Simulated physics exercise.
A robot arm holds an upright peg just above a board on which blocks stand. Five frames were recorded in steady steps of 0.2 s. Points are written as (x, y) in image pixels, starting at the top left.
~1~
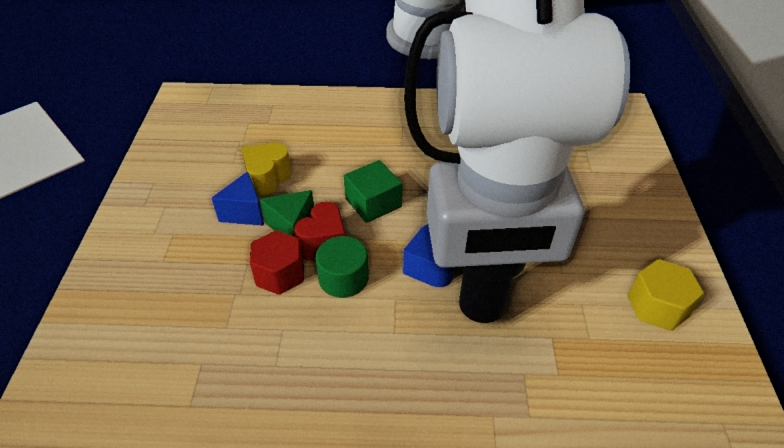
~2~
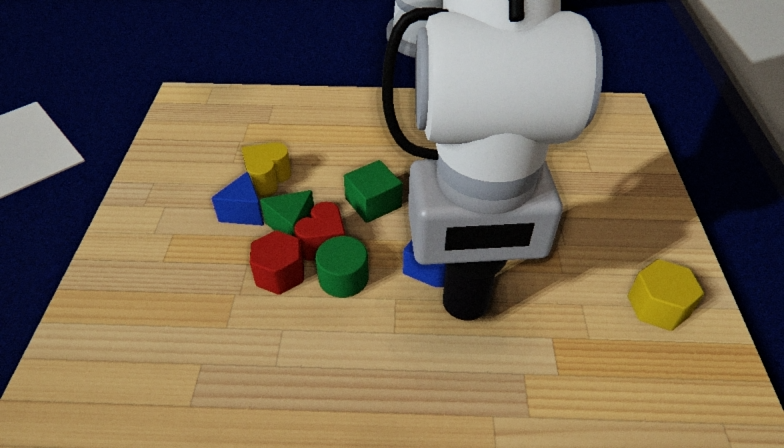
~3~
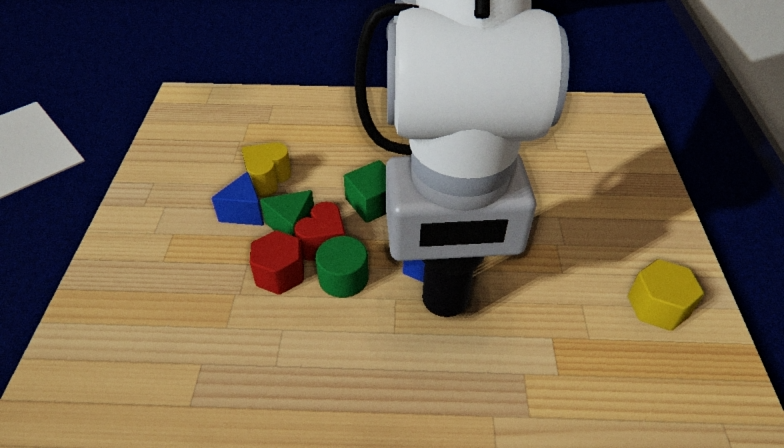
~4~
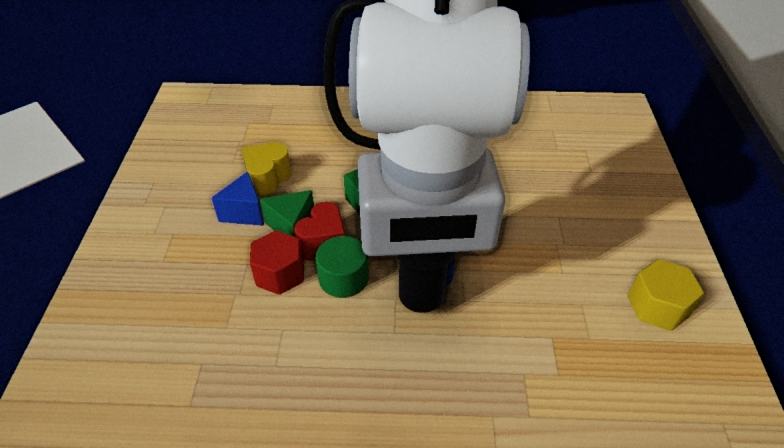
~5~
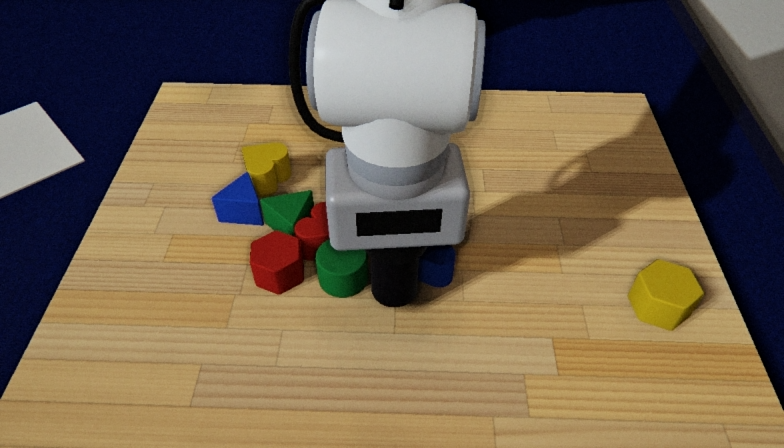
A robot arm moves a black peg left across a wooden board of colored blocks.
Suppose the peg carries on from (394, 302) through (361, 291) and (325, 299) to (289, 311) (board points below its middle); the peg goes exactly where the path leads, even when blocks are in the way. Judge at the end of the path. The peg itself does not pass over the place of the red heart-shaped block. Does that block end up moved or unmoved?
At the end, its place is different.
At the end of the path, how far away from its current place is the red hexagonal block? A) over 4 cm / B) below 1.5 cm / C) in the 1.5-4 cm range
C: In the 1.5-4 cm range.
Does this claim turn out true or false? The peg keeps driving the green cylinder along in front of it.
The statement is incorrect.
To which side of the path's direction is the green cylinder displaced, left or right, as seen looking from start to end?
The answer is right.
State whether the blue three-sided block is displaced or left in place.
Not moved.
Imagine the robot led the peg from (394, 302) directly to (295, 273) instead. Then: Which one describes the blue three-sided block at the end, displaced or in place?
Once the path is done, it remains where it sat before.
The first path, step by step. Halfway along, peg at (340, 282); red hexagonal block at (257, 246), turned 25° anticlockwise; green three-sided block at (281, 197); red heart-shaped block at (312, 207); green cylinder at (310, 242).
At the end, peg at (286, 298); blue three-sided block not moved; red hexagonal block at (248, 244), turned 40° anticlockwise; green three-sided block at (281, 197); red heart-shaped block at (312, 206); green cylinder at (301, 243).
